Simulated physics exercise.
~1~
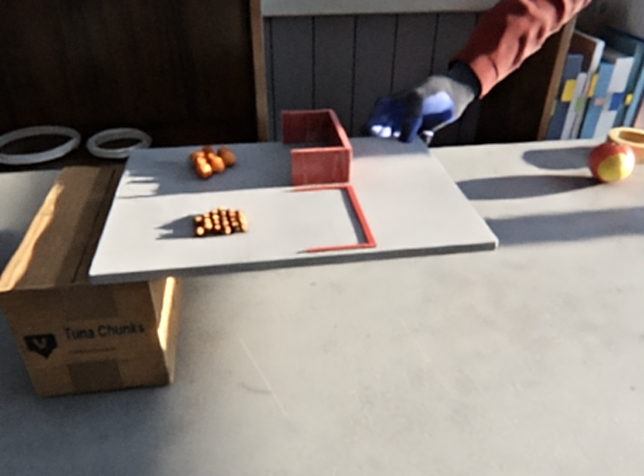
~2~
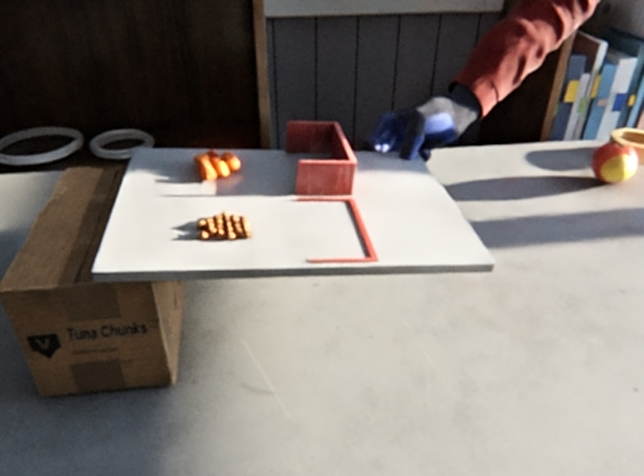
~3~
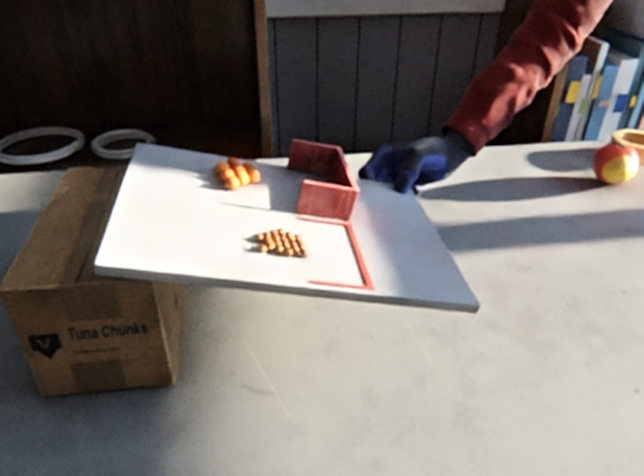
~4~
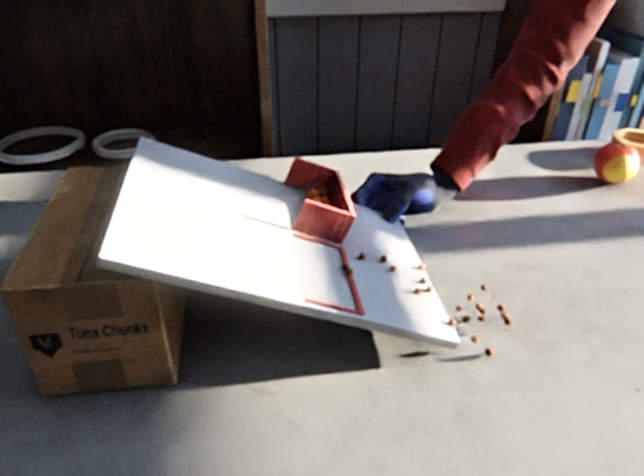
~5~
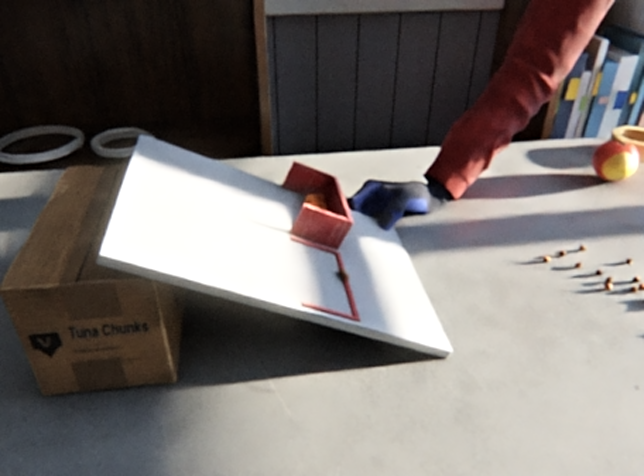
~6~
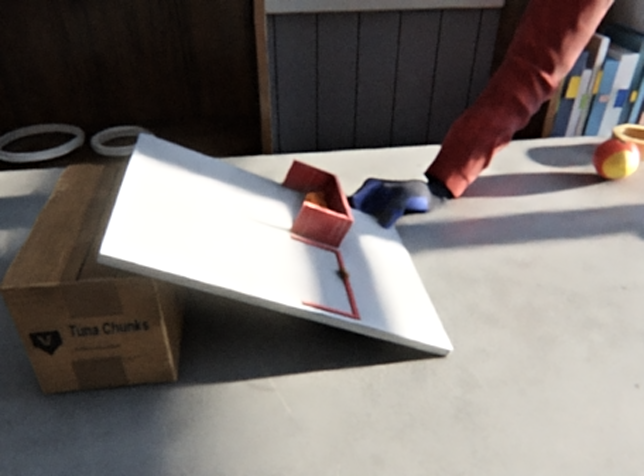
The footage shows a gloved hand lowering one end of a white board propped on a cardboard box, making a ramp; the near portion of small brown pieces slides down and mostly spills past a low red strip, while the far orange pieces gather behind a taller red barrier.
